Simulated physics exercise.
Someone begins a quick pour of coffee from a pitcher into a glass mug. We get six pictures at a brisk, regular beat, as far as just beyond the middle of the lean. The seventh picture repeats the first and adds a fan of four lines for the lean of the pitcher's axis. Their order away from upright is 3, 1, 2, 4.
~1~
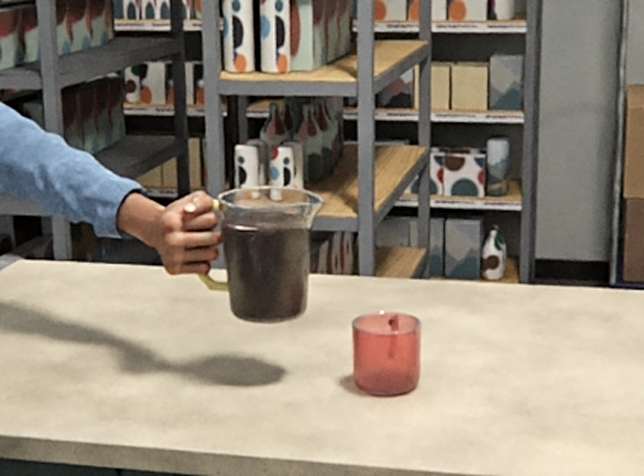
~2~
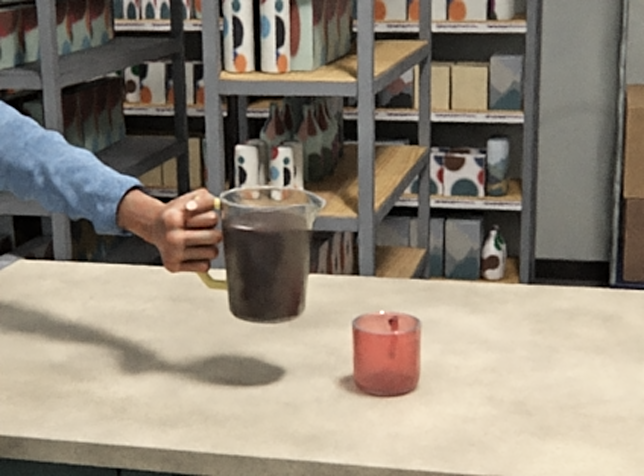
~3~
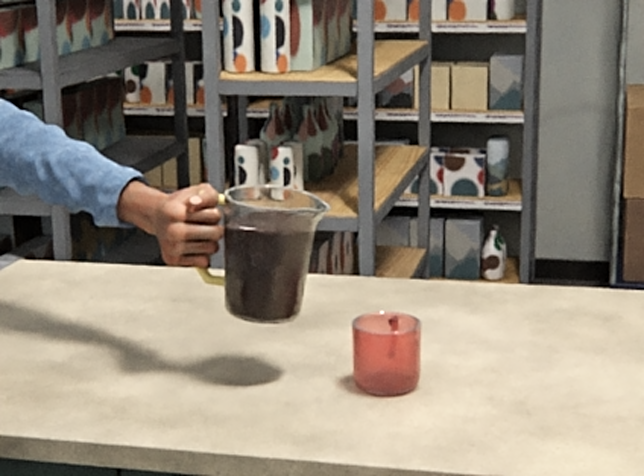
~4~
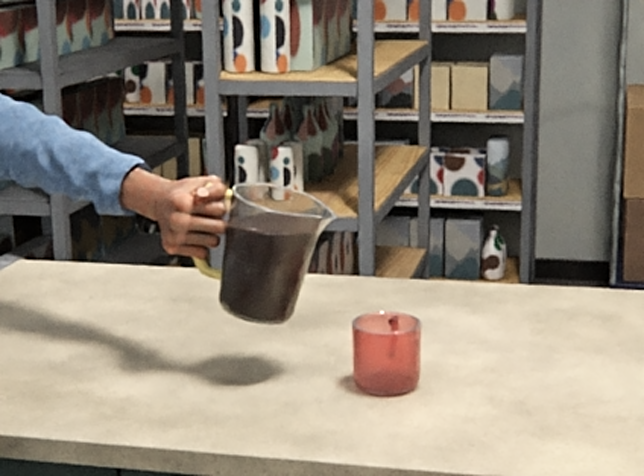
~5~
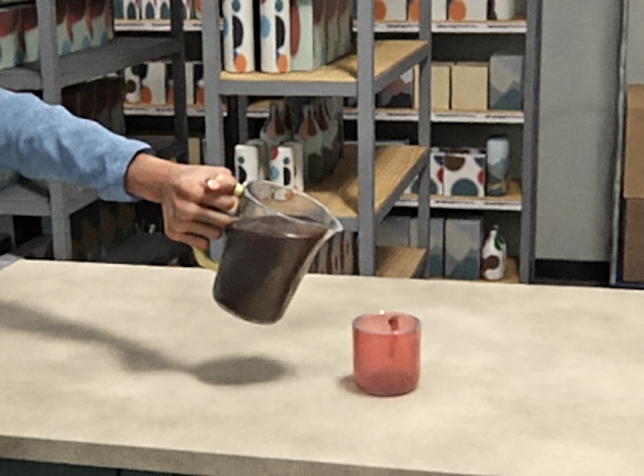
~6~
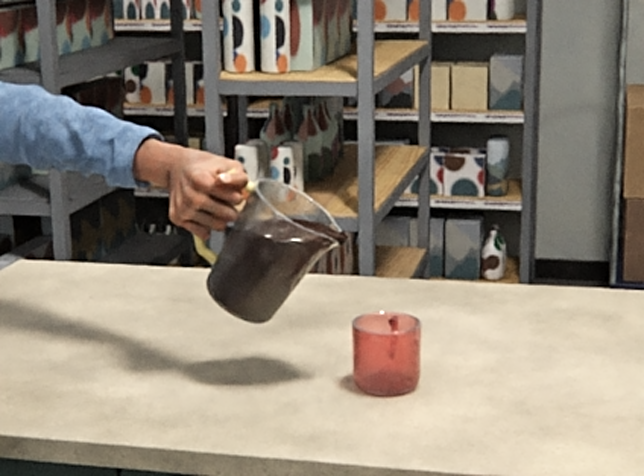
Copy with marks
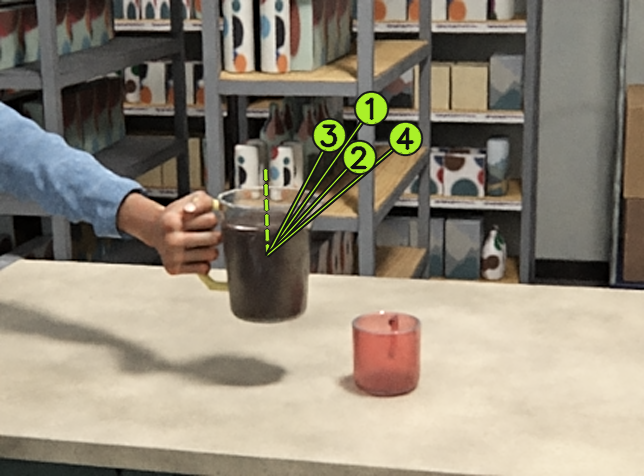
A hand in a blue sleeve held a glass pitcher of dark coffee above a pale counter, then steadily tilted it rightward toward a small red cup until the coffee reached the spout.
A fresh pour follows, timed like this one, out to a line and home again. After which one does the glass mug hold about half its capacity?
It is 4.
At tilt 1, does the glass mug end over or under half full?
Under.
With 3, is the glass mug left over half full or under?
Under.
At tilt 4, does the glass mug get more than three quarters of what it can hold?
No, less.
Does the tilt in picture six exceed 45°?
No, it does not.
On the marked copy, 1 at (362, 121); 2 at (346, 169); 3 at (322, 151); 4 at (392, 150).
With 1, the glass mug ends with about 14 % of what it can hold.
With 2, the glass mug ends with about 29 % of what it can hold.
With 3, the glass mug ends with about 4 % of what it can hold.
With 4, the glass mug ends with about 48 % of what it can hold.
